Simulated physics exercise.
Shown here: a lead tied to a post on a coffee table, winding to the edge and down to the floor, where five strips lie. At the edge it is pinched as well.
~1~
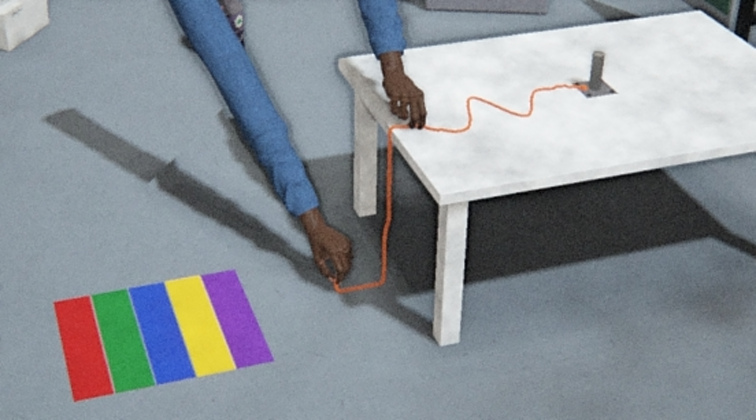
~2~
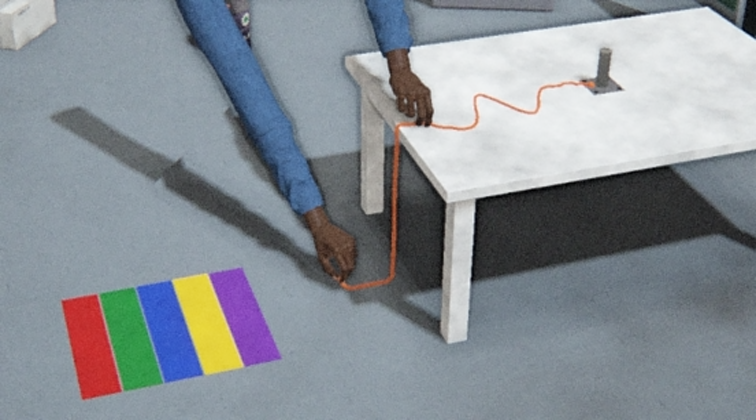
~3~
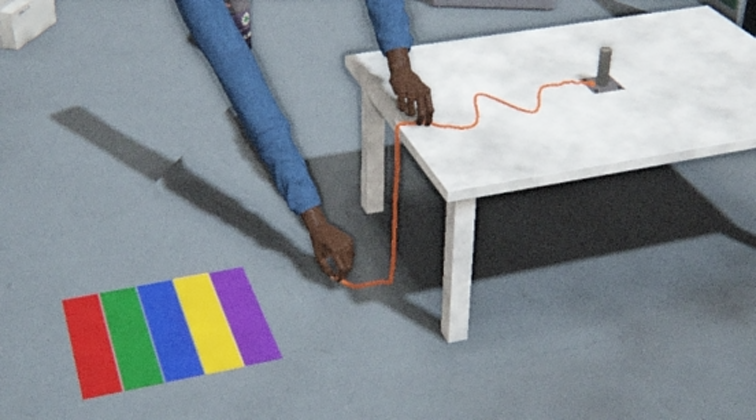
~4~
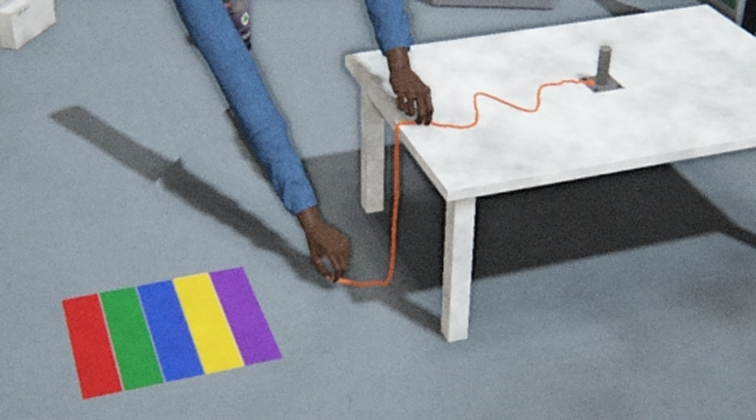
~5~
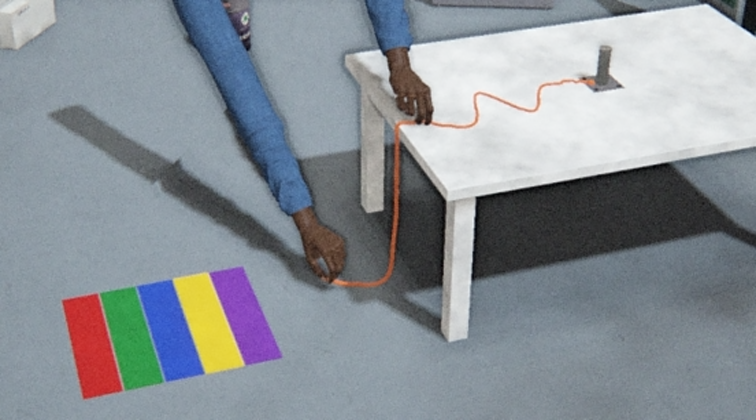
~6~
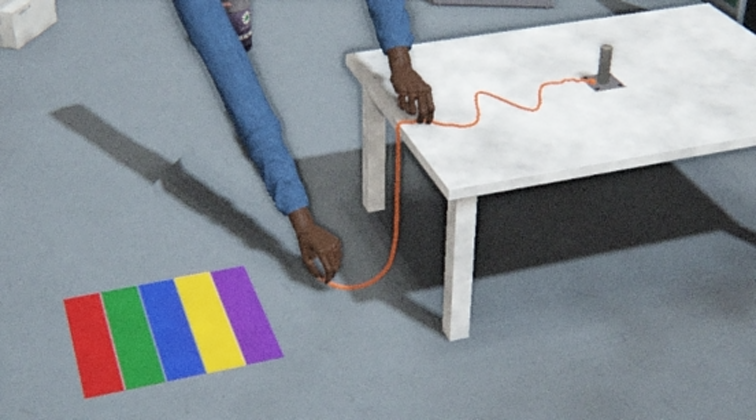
At the start, an orange cord winds from a post across a white table and over its edge, one hand at the edge and another holding the low end near five coloured strips. The lower hand then shifts slightly left, drawing the cord's end along, while the upper hand stays put.
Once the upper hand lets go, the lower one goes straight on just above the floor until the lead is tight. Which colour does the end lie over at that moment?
It lies over red.
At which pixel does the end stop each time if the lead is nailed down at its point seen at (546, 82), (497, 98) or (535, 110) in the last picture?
For the three tries you'd see (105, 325), (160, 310) and (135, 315).
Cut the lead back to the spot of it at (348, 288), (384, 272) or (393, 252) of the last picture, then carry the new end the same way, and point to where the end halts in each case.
First (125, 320), then (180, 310), then (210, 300).
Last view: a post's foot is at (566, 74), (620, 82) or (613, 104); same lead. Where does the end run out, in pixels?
First try about (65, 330), second about (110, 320), third about (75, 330).
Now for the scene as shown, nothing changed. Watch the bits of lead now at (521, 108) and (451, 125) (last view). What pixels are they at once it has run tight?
One ends up around (478, 106), the other around (346, 155).
Soon after, end near (170, 310); over blue.
After that, end near (121, 319); over green.
At the stop, end near (92, 325); over red. It gets as far as the red strip.
